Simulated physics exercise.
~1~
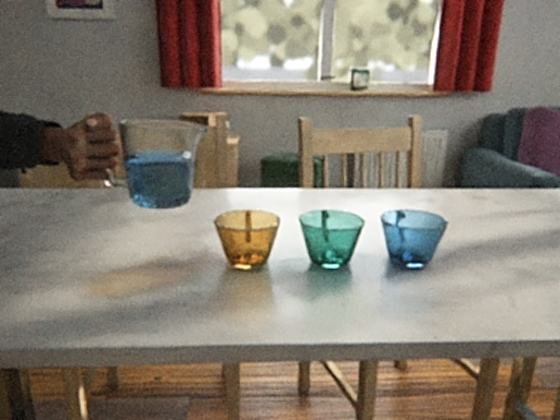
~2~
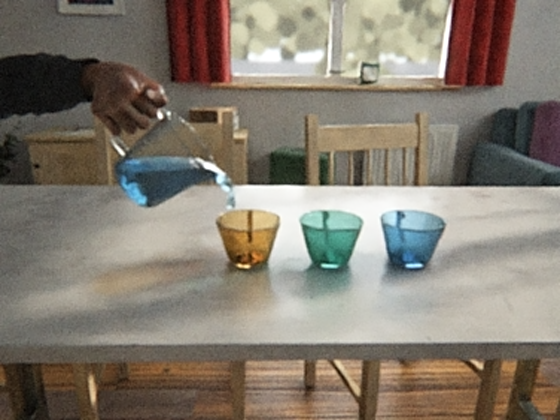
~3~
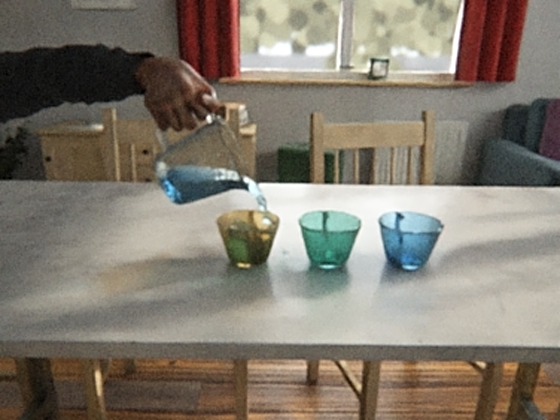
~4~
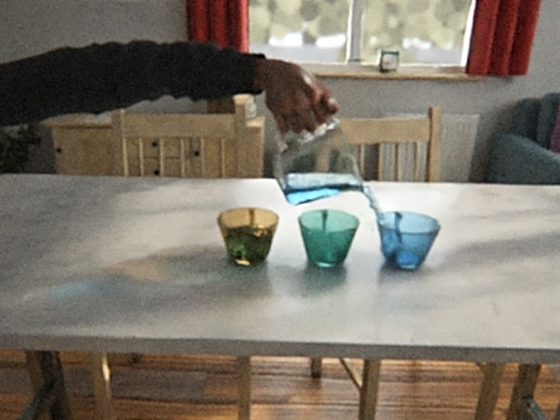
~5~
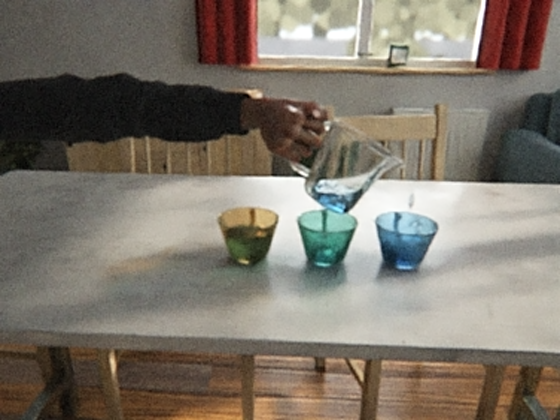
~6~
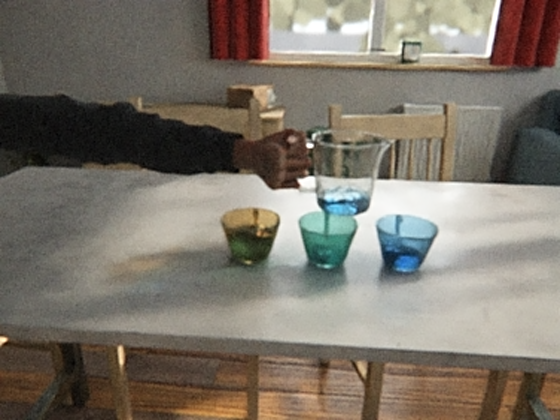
The clip opens on a pale table with three empty glass cups in a row, amber, green and blue, while a dark-sleeved hand at the left holds a clear jug of blue water above the tabletop. The hand tips the jug to the right, and water begins to spill from its spout near the amber cup. Still pouring, the jug moves right over the amber cup and on across the row to the blue one. There it is turned back upright as the stream thins to drops. Finally the hand holds the level jug behind the cups, with a little water left in it and some liquid in the cups.
